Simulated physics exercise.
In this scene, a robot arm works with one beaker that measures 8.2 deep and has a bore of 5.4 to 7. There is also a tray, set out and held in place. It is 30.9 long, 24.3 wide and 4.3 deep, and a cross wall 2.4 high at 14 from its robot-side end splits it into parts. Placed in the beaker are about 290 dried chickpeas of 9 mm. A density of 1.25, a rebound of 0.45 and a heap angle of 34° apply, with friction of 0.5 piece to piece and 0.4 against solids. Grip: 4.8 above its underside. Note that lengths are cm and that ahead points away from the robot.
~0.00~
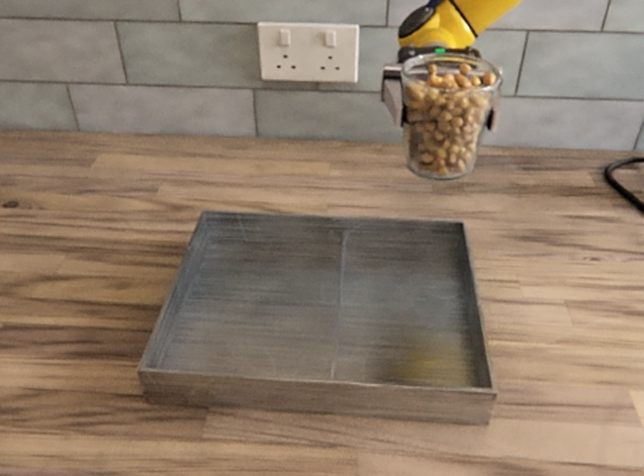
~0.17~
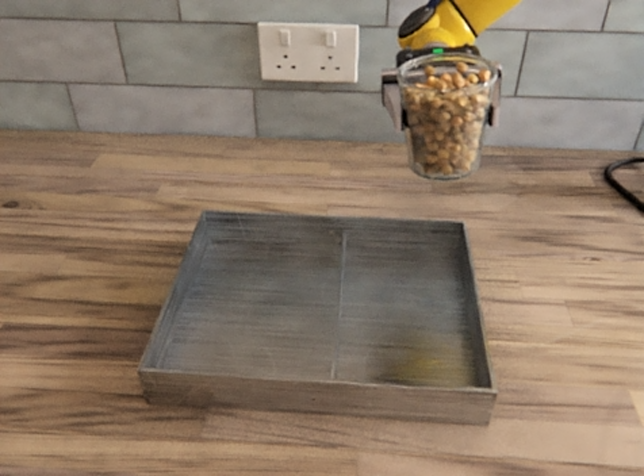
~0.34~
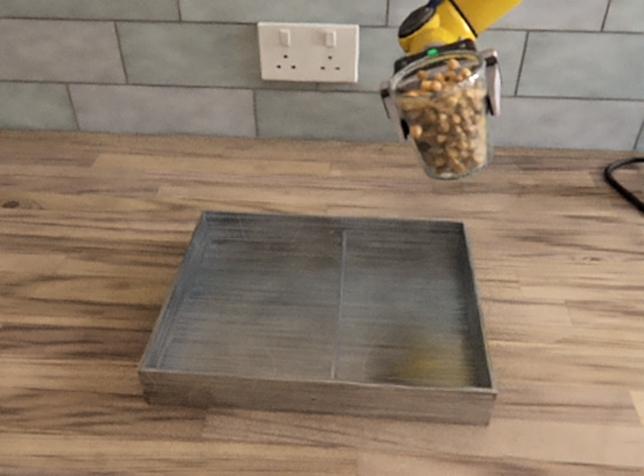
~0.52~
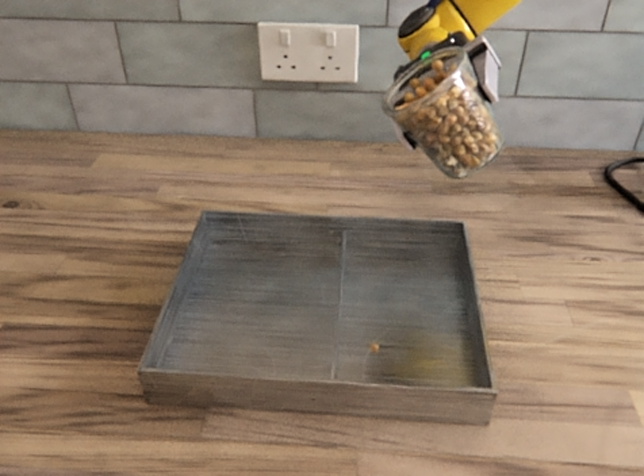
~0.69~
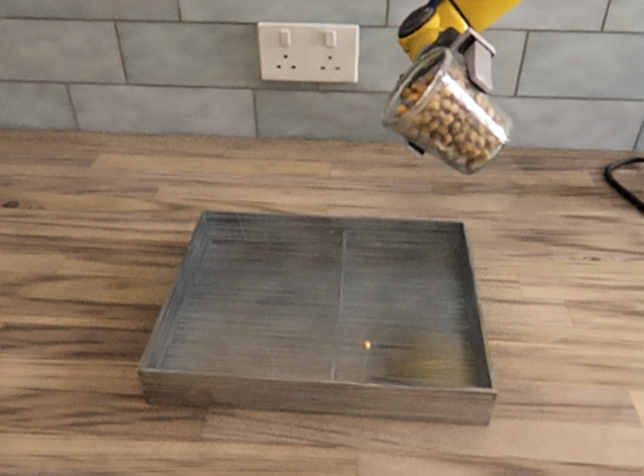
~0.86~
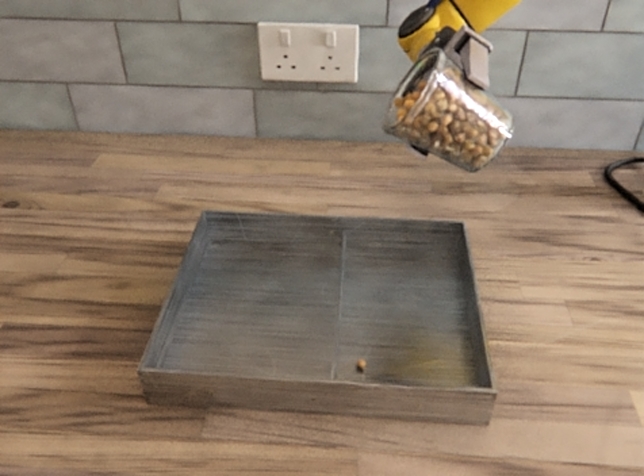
A yellow robot arm tilted a clear beaker of chickpeas steadily to the left above a grey divided tray, and a single chickpea dropped into the tray's right part and rolled toward its front wall.
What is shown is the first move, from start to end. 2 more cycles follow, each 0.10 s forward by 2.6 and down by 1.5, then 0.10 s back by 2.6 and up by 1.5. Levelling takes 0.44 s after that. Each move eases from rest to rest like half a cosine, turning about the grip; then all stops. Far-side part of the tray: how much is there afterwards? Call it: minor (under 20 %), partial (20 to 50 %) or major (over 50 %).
My call is minor.
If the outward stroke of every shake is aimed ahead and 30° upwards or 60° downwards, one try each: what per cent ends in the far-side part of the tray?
Roughly 30 per cent, then 0 per cent.
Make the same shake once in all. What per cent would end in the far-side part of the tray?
Estimate for that case: 10 %.
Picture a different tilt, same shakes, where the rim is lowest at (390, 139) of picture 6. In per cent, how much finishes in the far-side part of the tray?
It comes out near 40 percent.
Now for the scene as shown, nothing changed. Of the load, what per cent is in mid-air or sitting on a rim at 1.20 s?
About 3 %.
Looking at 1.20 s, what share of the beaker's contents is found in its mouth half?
Close to 50 in a hundred.
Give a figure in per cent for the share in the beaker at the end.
I'd estimate close to 85 percent finishes there.
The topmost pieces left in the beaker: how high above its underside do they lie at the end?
I'd put it at close to 8.5 centimetres.
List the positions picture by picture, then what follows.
Beaker middle at (444, 121), level; upper third of the load around (449, 97), from x 410 to 490, top at y 70; 291 in the beaker, in the first frame.
Beaker middle at (445, 121), tilted 6° forward; upper third of the load around (448, 96), from x 410 to 485, top at y 65, in the second frame.
Beaker middle at (447, 121), tilted 20° forward; upper third of the load around (447, 98), from x 405 to 485, top at y 65; 290 in the beaker, 1 in flight or on a rim, in the third frame.
Beaker middle at (450, 120), tilted 38° forward; upper third of the load around (448, 98), from x 375 to 495, top at y 65; 290 in the beaker, 1 in the robot-side part, in the fourth frame.
Beaker middle at (451, 118), tilted 52° forward; upper third of the load around (447, 98), from x 365 to 500, top at y 70; 290 in the beaker, 1 in the robot-side part, in the fifth frame.
Beaker middle at (452, 118), tilted 58° forward; upper third of the load around (448, 99), from x 360 to 500, top at y 70; 290 in the beaker, 1 in the robot-side part, in the sixth frame.
After 1.20 s, tilted 58° forward, highest piece 25 above the table; 266 in the beaker, 12 in the far-side part, 3 in the robot-side part, 10 in flight or on a rim.
After 1.53 s, tilted 18° forward, highest piece 27 above the table; 247 in the beaker, 32 in the far-side part, 11 in the robot-side part, 1 in flight or on a rim.
After 1.90 s, level, highest piece 28 above the table; 247 in the beaker, 32 in the far-side part, 12 in the robot-side part.
After 2.95 s, level, highest piece 28 above the table; 247 in the beaker, 32 in the far-side part, 12 in the robot-side part.
At rest, 247 in the beaker, 32 in the far-side part, 12 in the robot-side part. That is 11 % in the far-side part of the tray.
